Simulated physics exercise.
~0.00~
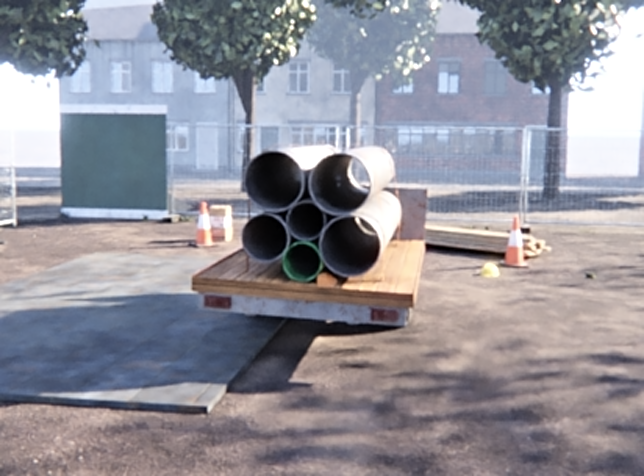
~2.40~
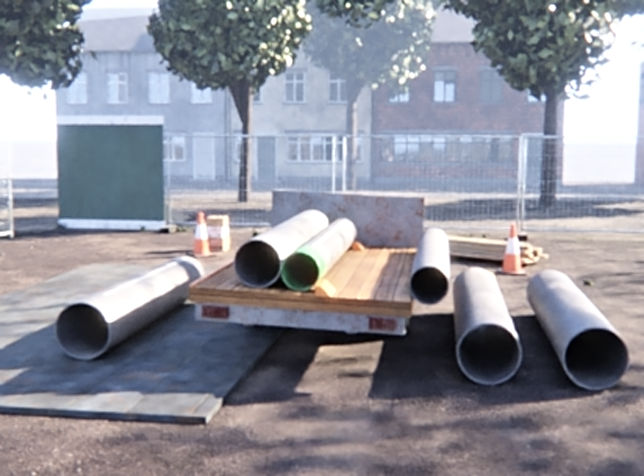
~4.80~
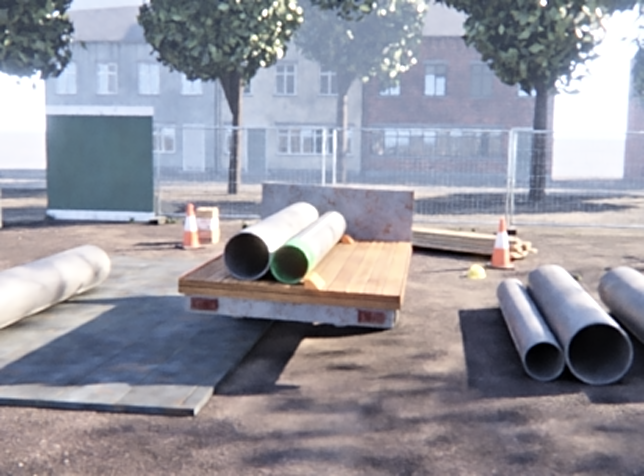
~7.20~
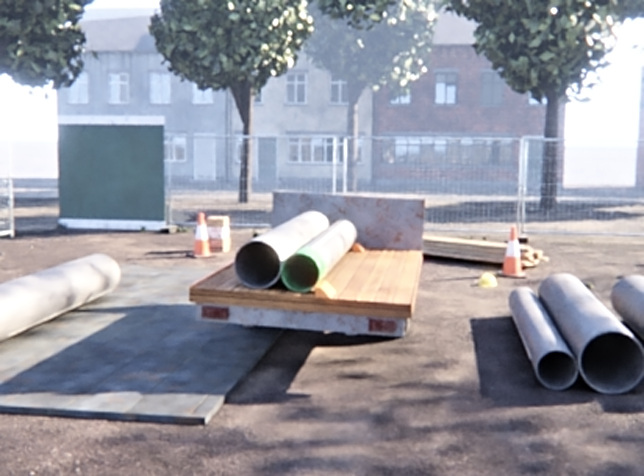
In a fenced yard with trees and brick buildings behind, six hollow pipes, one of them green, sit stacked on the wooden deck of a low trailer. The stack comes apart, and four grey pipes leave the deck, one to the left and three to the right. Those on the ground move farther from the trailer, the left one partly out of view. On the right, the smallest comes to lie close beside a larger one. The green pipe stays on the deck by a small chock, with one grey pipe resting against its left side.
